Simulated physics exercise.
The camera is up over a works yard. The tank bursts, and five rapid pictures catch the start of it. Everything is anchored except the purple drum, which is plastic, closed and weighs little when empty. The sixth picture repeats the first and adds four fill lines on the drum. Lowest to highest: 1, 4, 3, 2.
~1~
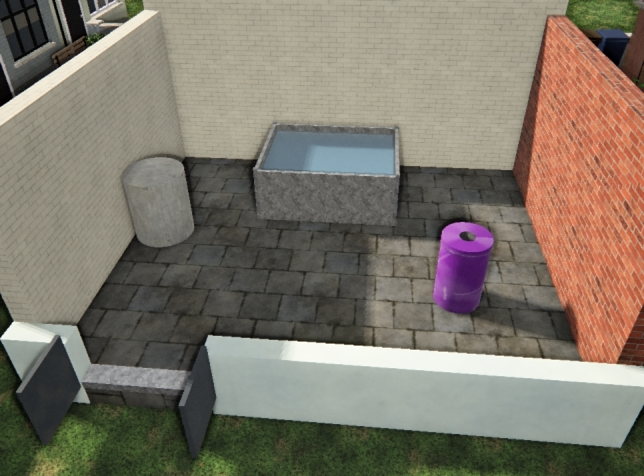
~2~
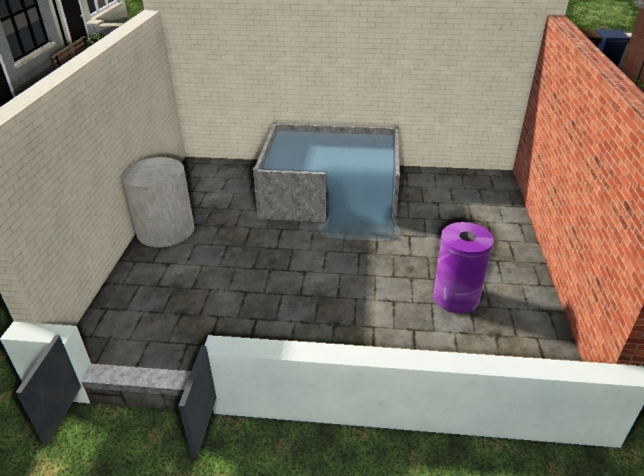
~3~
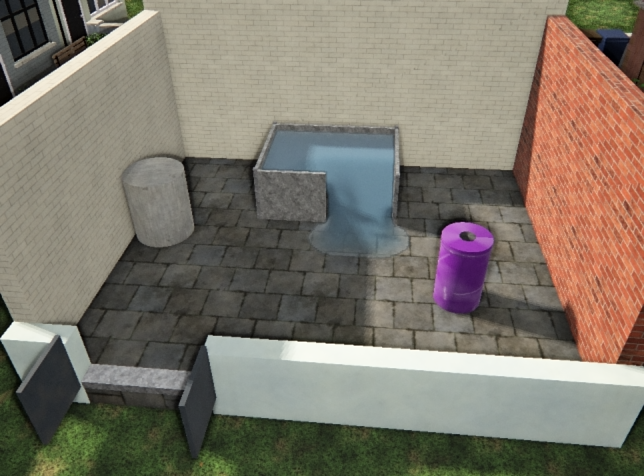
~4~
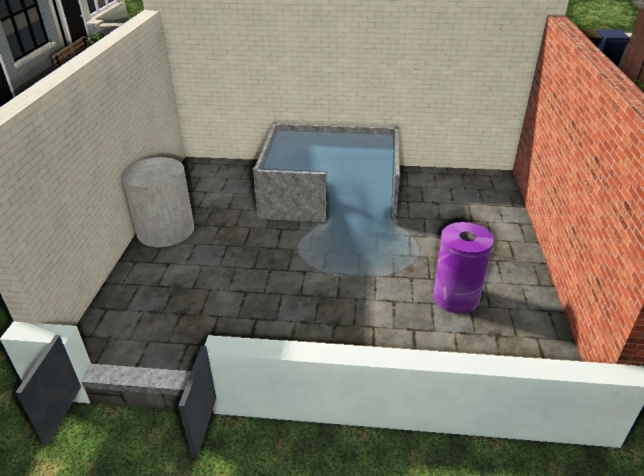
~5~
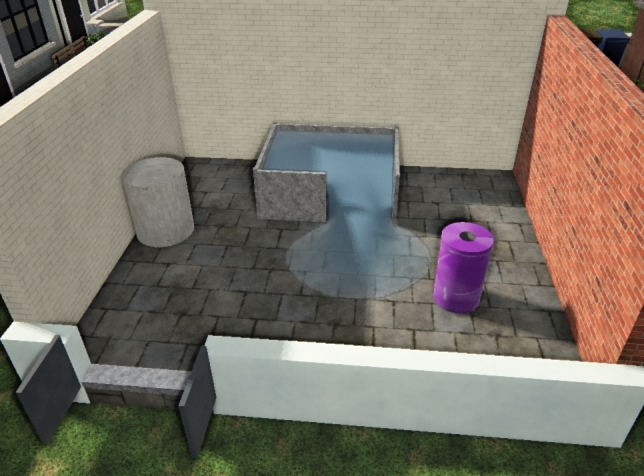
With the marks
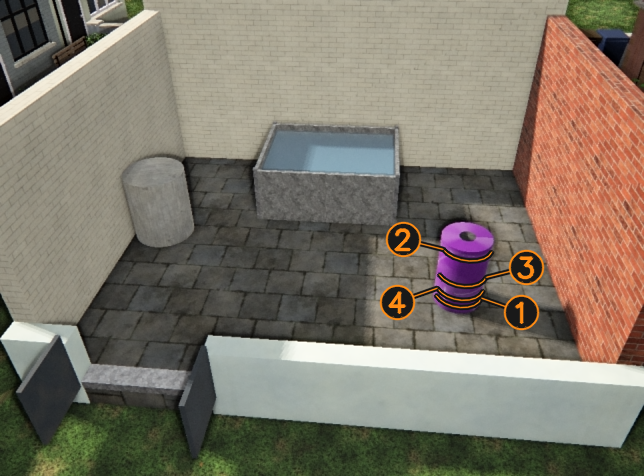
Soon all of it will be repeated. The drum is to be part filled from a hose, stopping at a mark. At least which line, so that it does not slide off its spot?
It is 3.
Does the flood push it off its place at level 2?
No, not at all.
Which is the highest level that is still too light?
The answer is 4.
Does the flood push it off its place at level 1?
Yes.
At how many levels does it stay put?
Two of them.
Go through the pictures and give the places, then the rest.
The first picture shows lid of the purple drum at (468, 237); tank full, its middle at (331, 153); open gate at (143, 334).
In the second picture, 2 % of the ground under water, its edge towards the drum at (394, 232).
In the third picture, 4 % of the ground under water, its edge towards the drum at (399, 247).
In the fourth picture, 7 % of the ground under water, its edge towards the drum at (399, 265).
The fifth picture shows lid of the purple drum at (468, 237); 10 % of the ground under water, its edge towards the drum at (410, 279).
In orange, 1 at (460, 307); 2 at (469, 260); 3 at (464, 286); 4 at (461, 300); from the bottom up 1, 4, 3, 2.
If 1 is chosen, it is pushed about twice its own width away.
If 2 is chosen, it does not move.
If 3 is chosen, it does not move.
If 4 is chosen, it is pushed about its own width away.
